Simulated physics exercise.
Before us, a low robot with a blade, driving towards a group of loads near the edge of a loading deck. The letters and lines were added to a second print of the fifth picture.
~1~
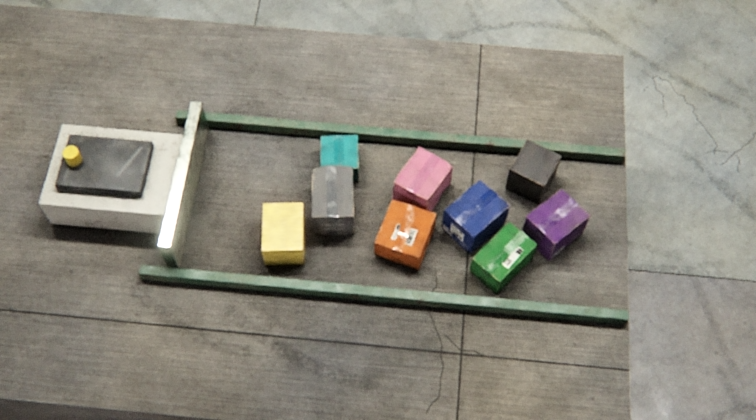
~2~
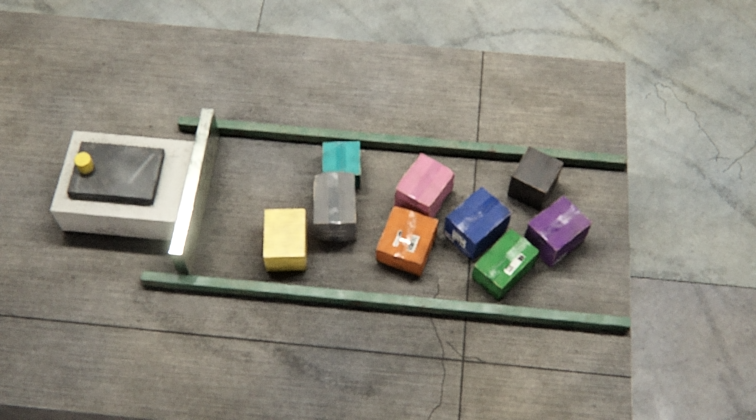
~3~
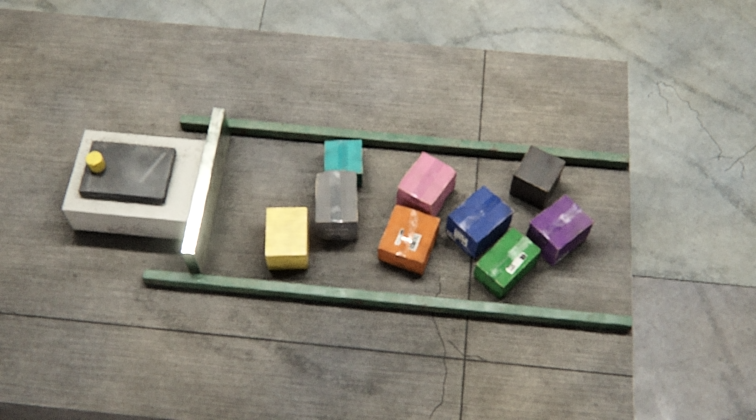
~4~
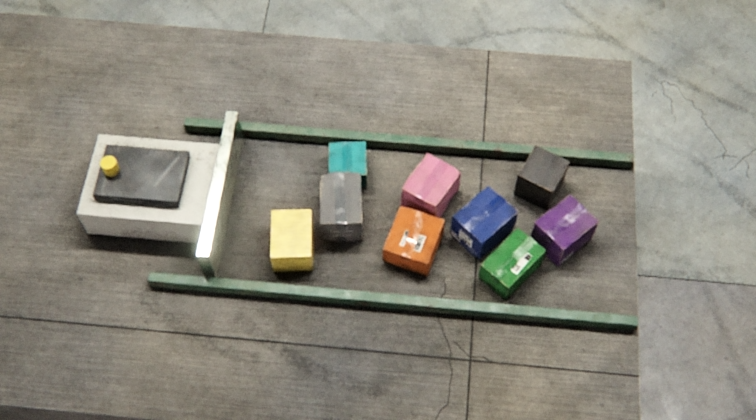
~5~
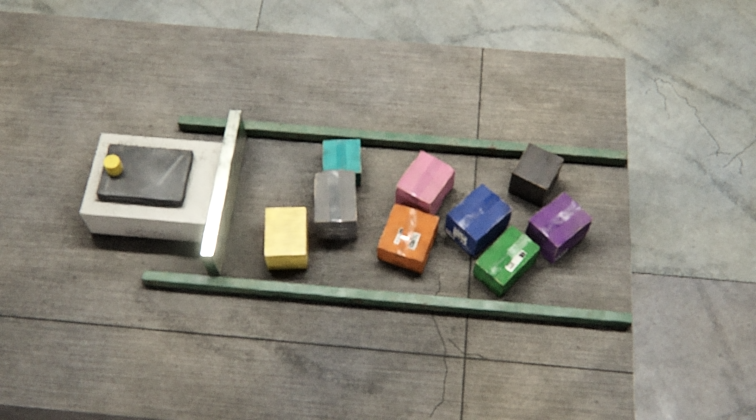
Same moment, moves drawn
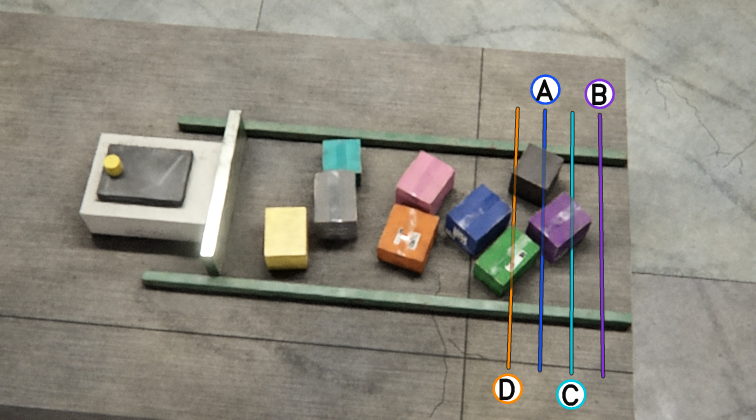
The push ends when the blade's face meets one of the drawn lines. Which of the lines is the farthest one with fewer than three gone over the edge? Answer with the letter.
Line D.
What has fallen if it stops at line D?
It is the purple box.
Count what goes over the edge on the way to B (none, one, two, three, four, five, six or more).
By then, six or more.
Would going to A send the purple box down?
Yes.
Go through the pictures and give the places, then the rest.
Turquoise box (340, 158); orange box (406, 235); yellow crate (284, 234), in the first frame.
Robot (123, 172); green parcel (505, 264), in the second frame.
Robot (134, 171); purple box (559, 230), in the third frame.
Robot (149, 175); pink box (431, 190), in the fourth frame.
Robot (152, 174); turquoise box (342, 163); orange box (409, 239); yellow crate (287, 239), in the fifth frame.
On the copy, A at (543, 232); B at (601, 237); C at (572, 234); D at (513, 229).
On D. First, robot (256, 183); turquoise box (358, 161); yellow crate (349, 246).
Then, robot (359, 191); purple box (566, 227); green parcel (544, 275).
Finally, robot (442, 198); purple box over the edge; green parcel (628, 282); one fallen.
By contrast, A drops three; B drops seven; C drops six.
